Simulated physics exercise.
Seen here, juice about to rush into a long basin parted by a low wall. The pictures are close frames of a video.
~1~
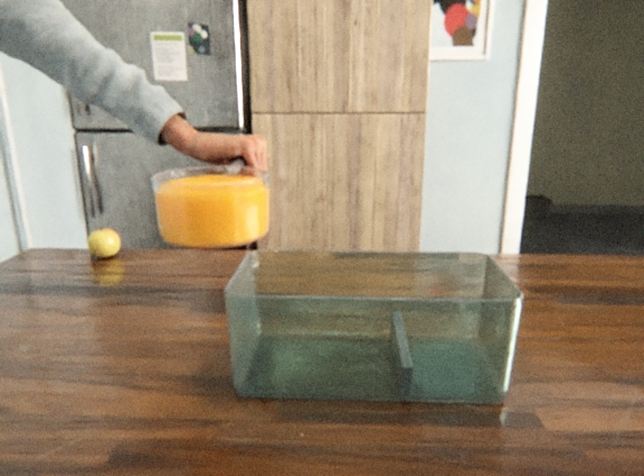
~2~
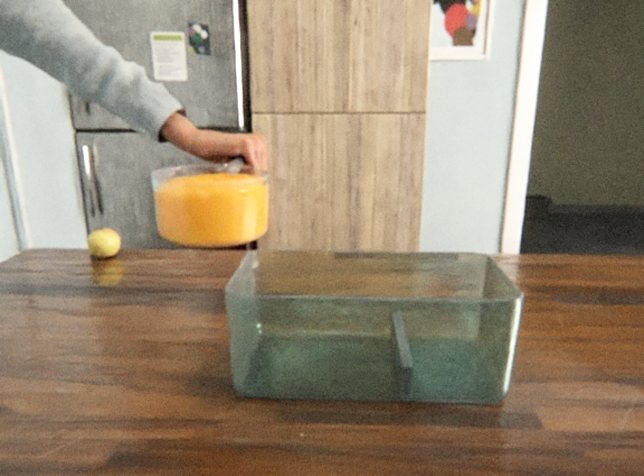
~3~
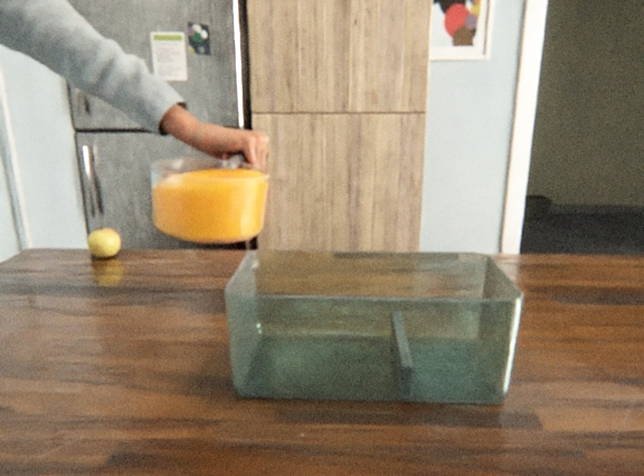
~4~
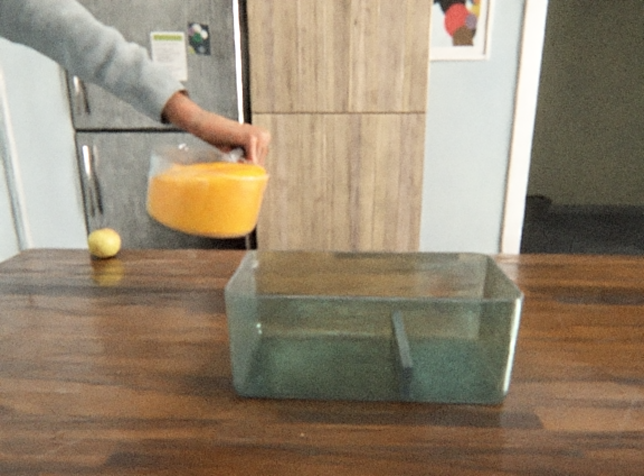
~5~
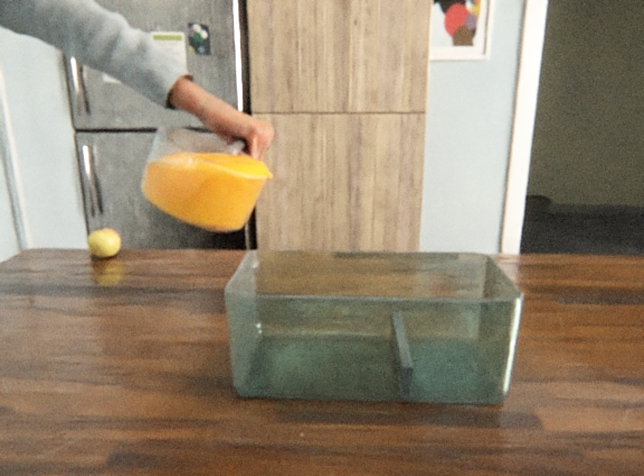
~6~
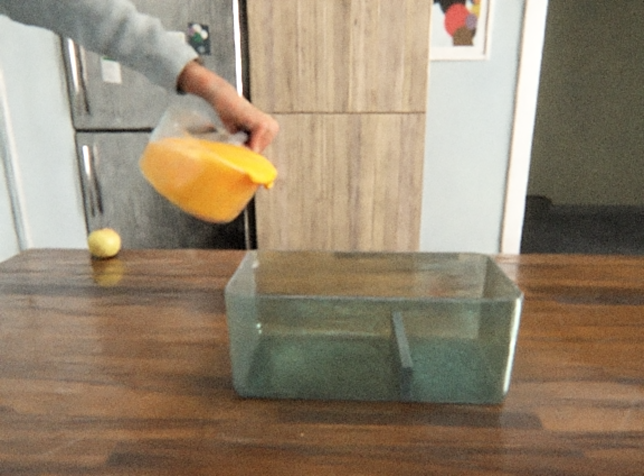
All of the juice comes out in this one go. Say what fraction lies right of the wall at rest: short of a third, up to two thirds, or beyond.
The share right of the wall is not even a third.
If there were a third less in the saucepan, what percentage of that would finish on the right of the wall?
It comes to 5 per cent or so.
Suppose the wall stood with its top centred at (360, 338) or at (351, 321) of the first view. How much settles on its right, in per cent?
First some 60, then 70 per cent.
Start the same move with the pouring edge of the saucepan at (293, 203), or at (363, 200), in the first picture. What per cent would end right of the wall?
About 20 and 55 per cent.
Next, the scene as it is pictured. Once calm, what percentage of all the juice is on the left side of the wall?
Roughly 80 in a hundred.
A moment on, the saucepan is tipped right over and 34 per cent is still to pour, 11 is left of the wall and 0 right of it.
Next, the saucepan is tipped right over and 2 per cent is still to pour, 81 is left of the wall and 6 right of it.
Then the saucepan is tipped right over and 0 per cent is still to pour, 80 is left of the wall and 8 right of it.
Later the saucepan is tipped right over and 0 per cent is still to pour, 84 is left of the wall and 9 right of it.
At rest 81 per cent lies left of the wall, 13 right of it and 7 outside.
